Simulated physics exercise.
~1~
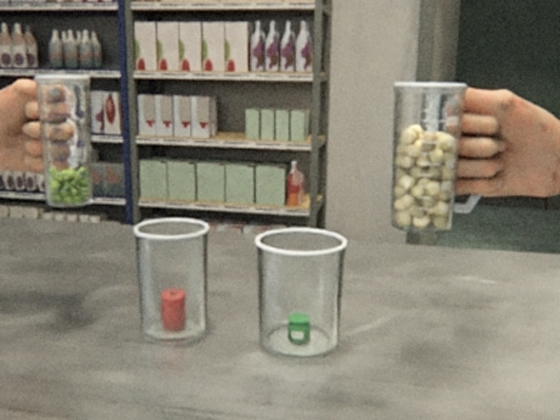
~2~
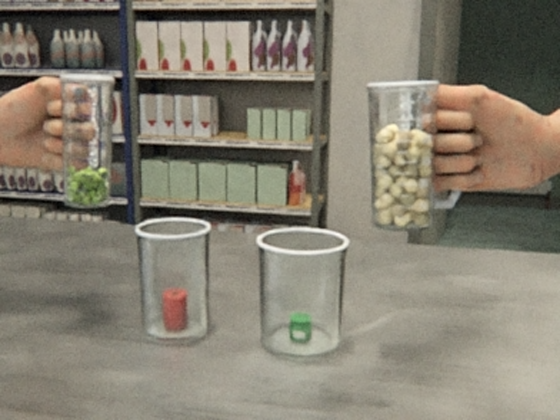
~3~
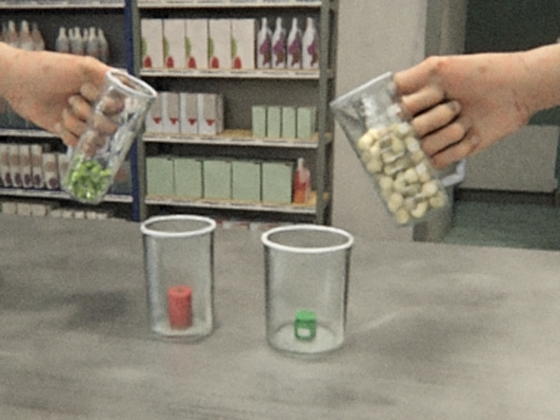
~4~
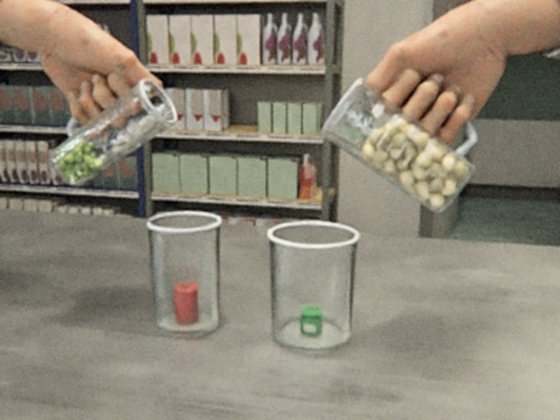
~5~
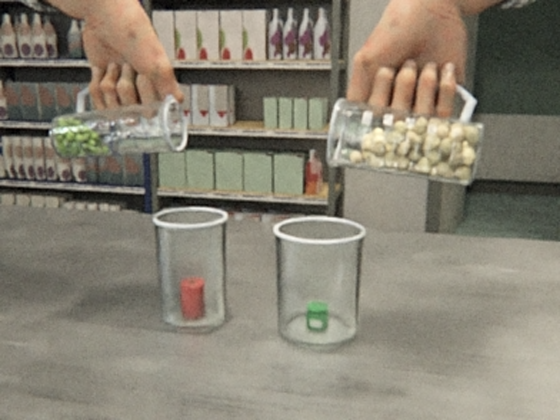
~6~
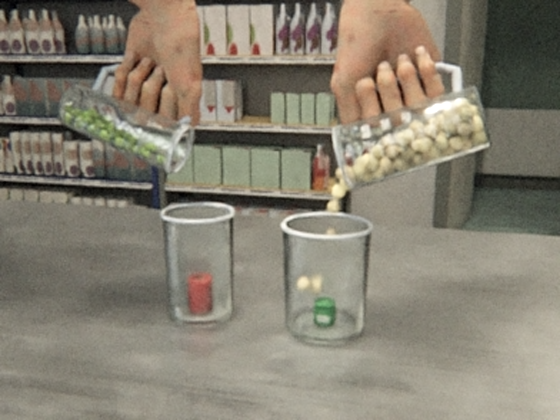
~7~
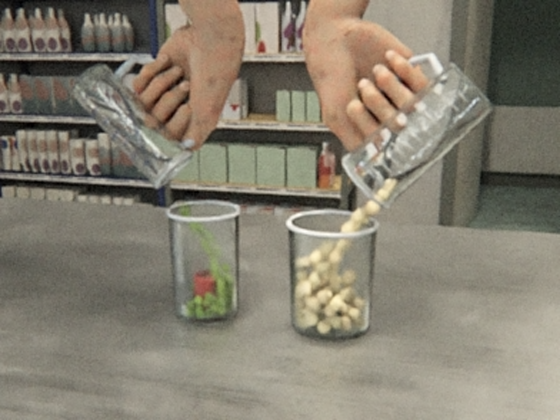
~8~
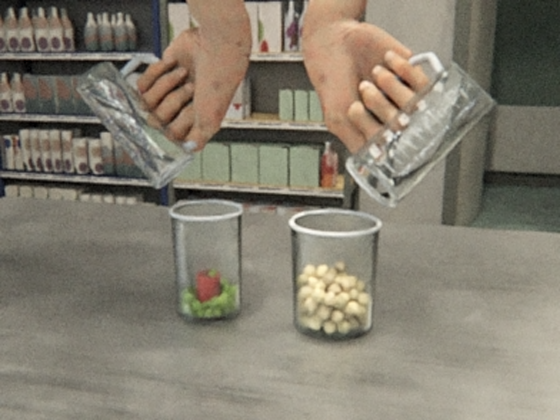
Two hands tipped clear cups over two glasses on a grey counter, pouring pale round pieces over a small green object on the right, then green bits around a red one on the left, leaving the green object buried and the red one showing.
